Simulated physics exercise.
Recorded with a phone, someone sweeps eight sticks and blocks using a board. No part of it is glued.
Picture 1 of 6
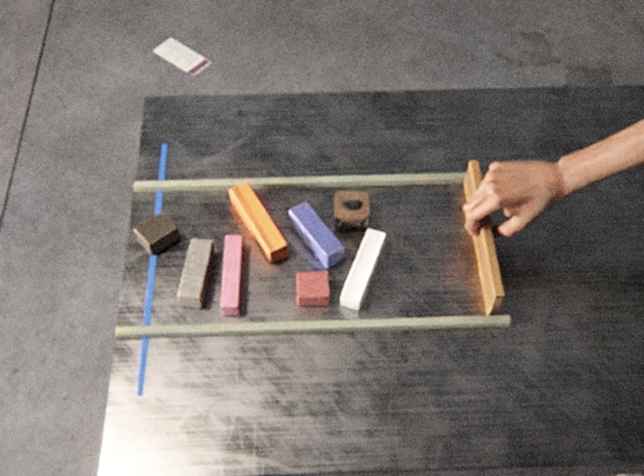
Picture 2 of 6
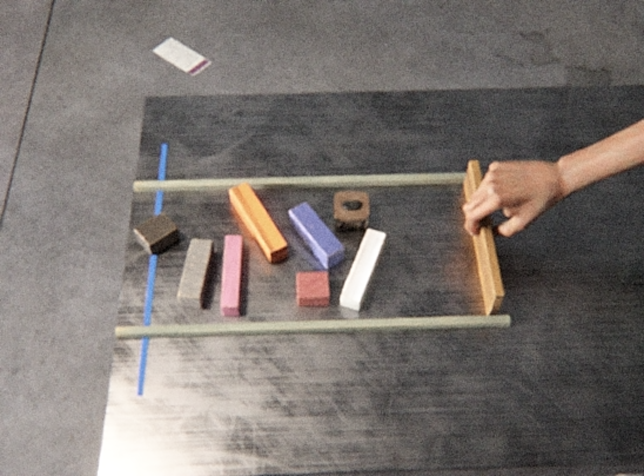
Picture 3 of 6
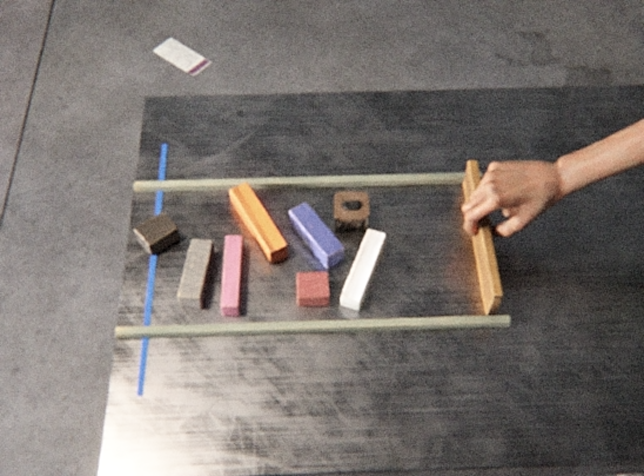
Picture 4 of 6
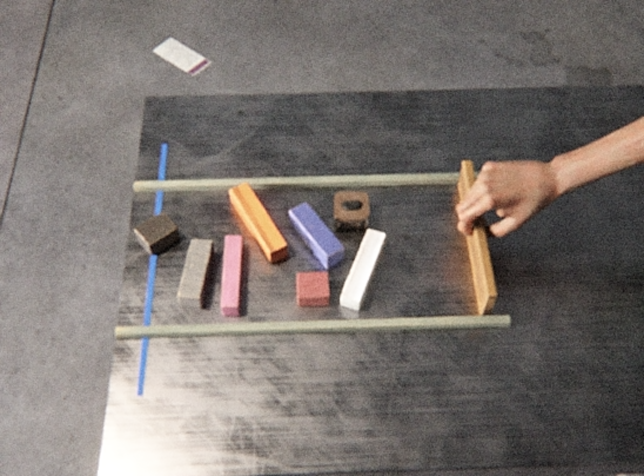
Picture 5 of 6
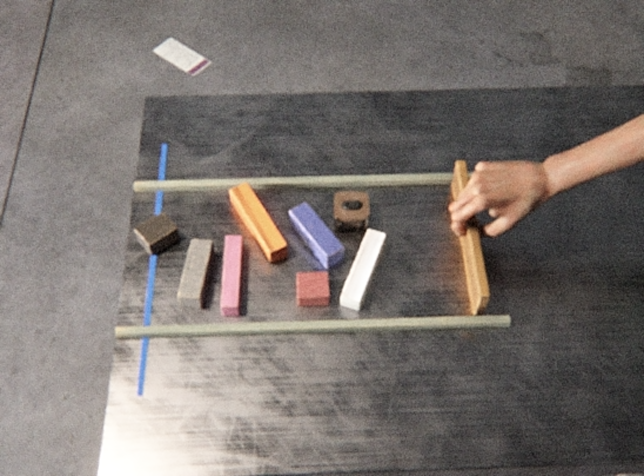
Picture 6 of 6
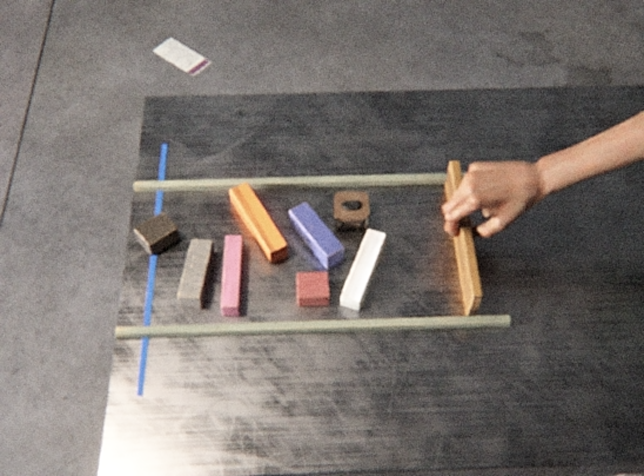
A hand held a wooden board upright between two rails, then slid it slightly left, while the scattered colored blocks and sticks stayed still on the dark surface, with the board not touching them.
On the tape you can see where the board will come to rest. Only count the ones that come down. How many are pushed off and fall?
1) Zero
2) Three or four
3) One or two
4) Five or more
Five or more (4).
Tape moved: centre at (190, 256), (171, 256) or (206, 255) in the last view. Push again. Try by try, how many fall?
The counts come to 4, then 4, then 2.
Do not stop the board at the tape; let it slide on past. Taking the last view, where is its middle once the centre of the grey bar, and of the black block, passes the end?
The middle is at (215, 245) when it's the grey bar, and at (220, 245) when it's the black block.
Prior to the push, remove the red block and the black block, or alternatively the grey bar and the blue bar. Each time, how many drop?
The counts: 4 and 4.
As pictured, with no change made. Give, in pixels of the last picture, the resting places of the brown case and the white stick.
They come to rest around (138, 218) and (141, 277).
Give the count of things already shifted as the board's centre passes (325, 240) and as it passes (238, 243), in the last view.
5, then 8.
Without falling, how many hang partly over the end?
1, I think.
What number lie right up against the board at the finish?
The count is 2.
Soon after, none off yet; black block at rest near (157, 234); grey bar at rest near (197, 273); pink bar at rest near (233, 275).
At rest, the number that fall off is five or more; fallen, blue bar, red block, orange stick, pink bar, grey bar and black block.
